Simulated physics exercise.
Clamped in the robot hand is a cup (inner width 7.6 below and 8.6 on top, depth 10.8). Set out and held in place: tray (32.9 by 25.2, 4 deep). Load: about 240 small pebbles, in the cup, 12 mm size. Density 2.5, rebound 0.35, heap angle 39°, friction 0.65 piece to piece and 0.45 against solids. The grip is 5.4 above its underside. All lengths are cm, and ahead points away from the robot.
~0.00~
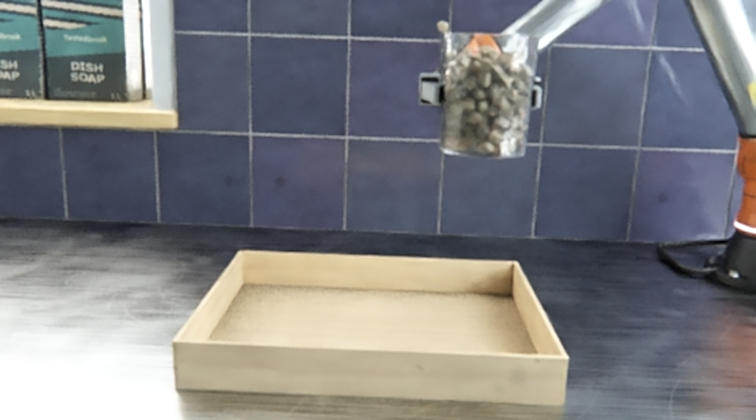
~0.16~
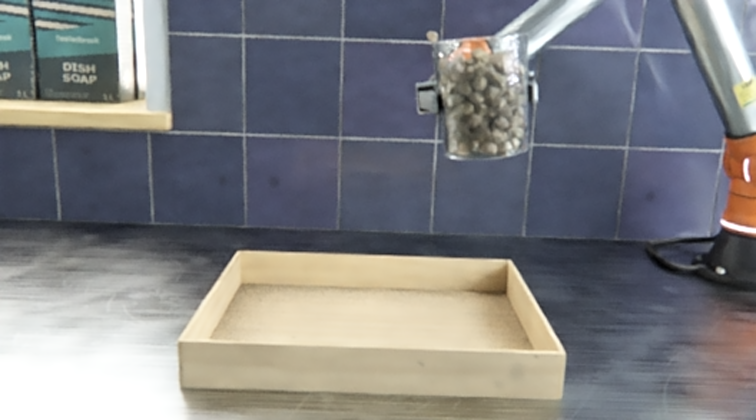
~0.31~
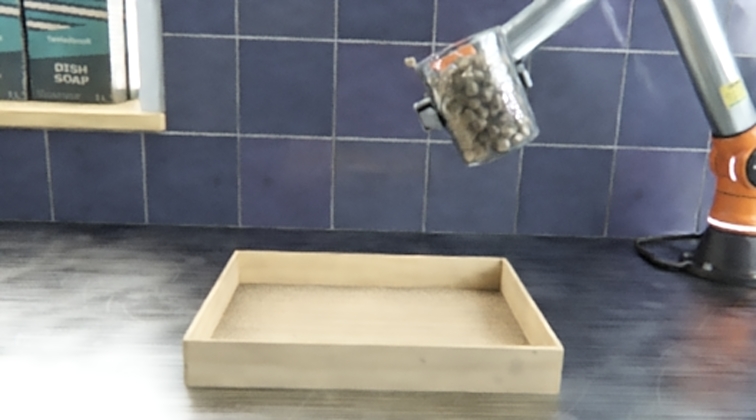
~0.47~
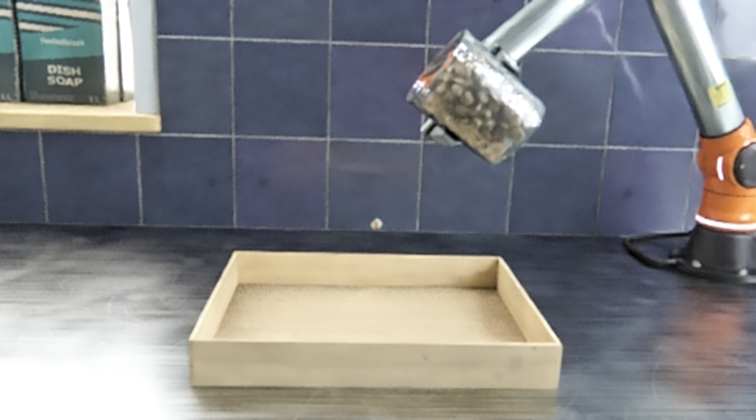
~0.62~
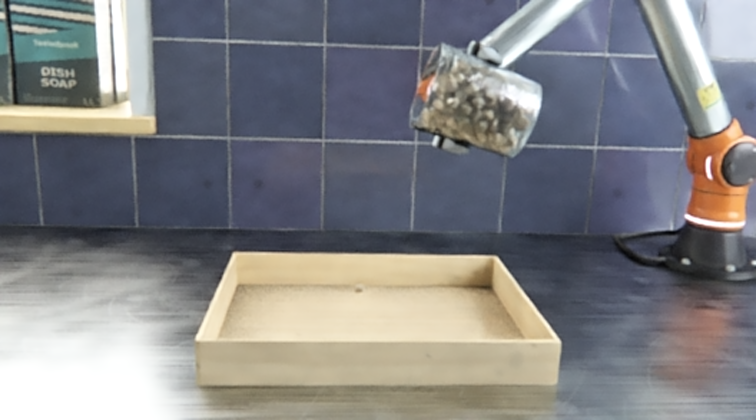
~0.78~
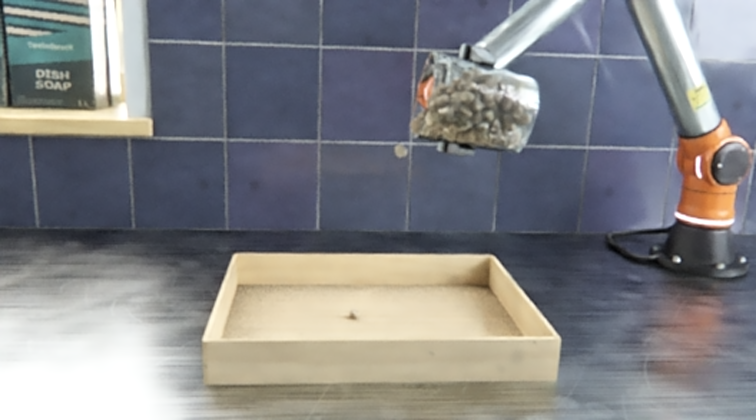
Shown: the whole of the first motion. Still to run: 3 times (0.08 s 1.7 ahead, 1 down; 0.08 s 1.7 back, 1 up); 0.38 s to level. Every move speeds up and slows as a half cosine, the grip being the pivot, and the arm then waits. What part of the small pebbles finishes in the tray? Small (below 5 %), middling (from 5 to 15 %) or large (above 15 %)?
Share in the tray: Large (above 15 %).
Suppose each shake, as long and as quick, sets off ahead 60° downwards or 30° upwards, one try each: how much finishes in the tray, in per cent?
About 10 and 50 per cent.
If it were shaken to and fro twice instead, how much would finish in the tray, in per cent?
It would be near 15 per cent.
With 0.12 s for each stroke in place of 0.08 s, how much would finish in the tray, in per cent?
It would be near 10 per cent.
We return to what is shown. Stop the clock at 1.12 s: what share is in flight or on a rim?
Roughly 6 per cent.
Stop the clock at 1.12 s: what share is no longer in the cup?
Near 10 per cent so far.
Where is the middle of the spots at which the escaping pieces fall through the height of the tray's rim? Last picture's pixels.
Near (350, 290).
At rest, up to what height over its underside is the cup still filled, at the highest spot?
About 10.0 cm.
After 1.12 s, tilted 80° forward, highest piece 27 above the table; 212 in the cup, 15 in the tray, 15 in flight or on a rim.
After 1.47 s, tilted 34° forward, highest piece 29 above the table; 187 in the cup, 52 in the tray, 3 in flight or on a rim.
After 1.84 s, level, highest piece 29 above the table; 187 in the cup, 55 in the tray.
After 2.89 s, level, highest piece 29 above the table; 187 in the cup, 55 in the tray.
In the end, 187 in the cup, 55 in the tray. That is 23 % in the tray.
